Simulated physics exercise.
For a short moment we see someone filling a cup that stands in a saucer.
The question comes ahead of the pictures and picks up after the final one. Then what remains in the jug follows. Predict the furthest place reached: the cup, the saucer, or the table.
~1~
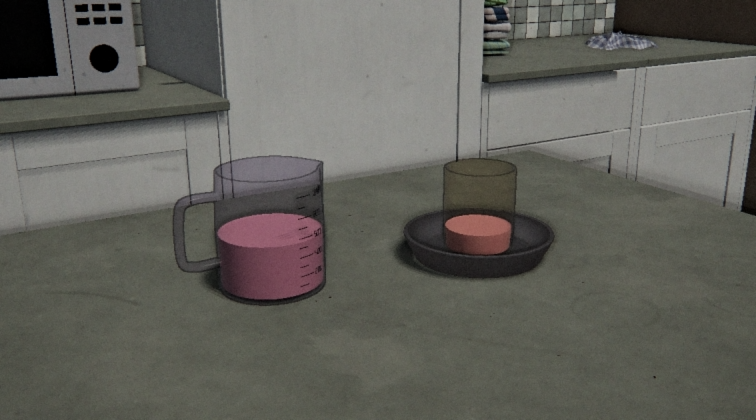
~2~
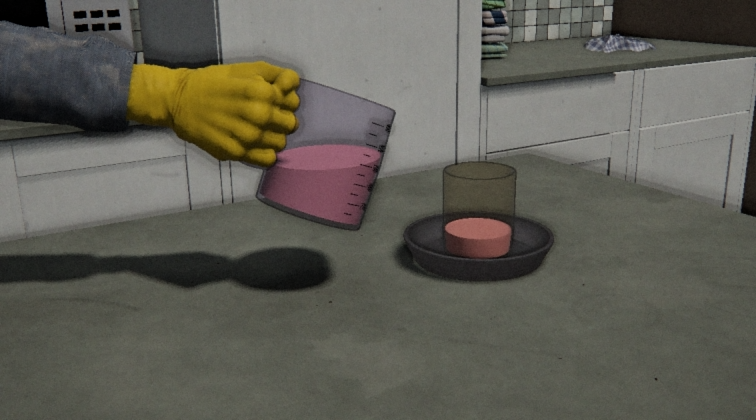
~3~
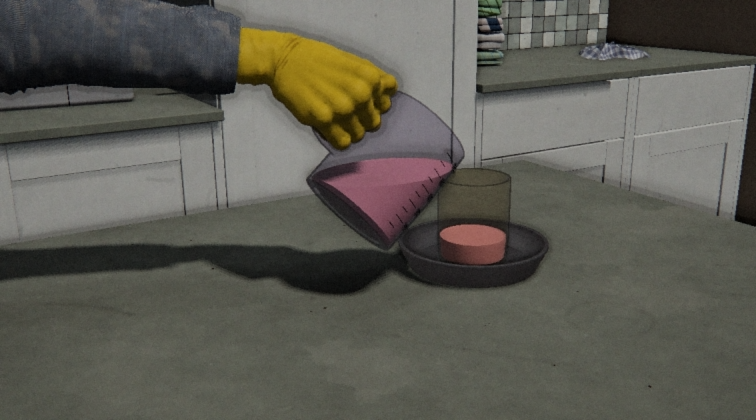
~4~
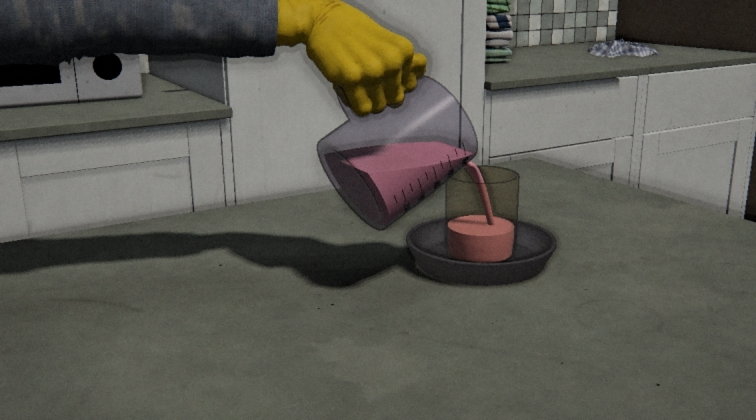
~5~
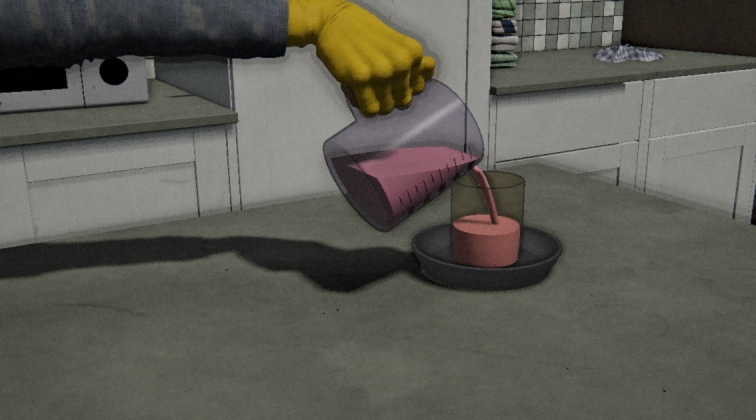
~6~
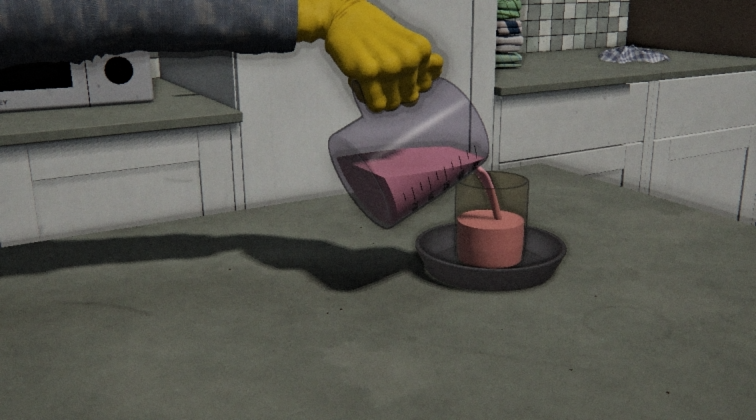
Seems to me it will brim over into the saucer and halt there.
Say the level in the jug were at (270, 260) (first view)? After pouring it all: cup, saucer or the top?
Result: No overflow.
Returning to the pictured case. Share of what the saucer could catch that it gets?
Fill at end: Approx. 50 in a hundred.
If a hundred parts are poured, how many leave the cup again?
Around 35 in a hundred.
Shortly, the cup is nearly full; the saucer is dry.
Then, the cup is full to the brim; the saucer is wet, with room to spare.
At the finish, the cup is full to the brim; the saucer is wet, with room to spare.
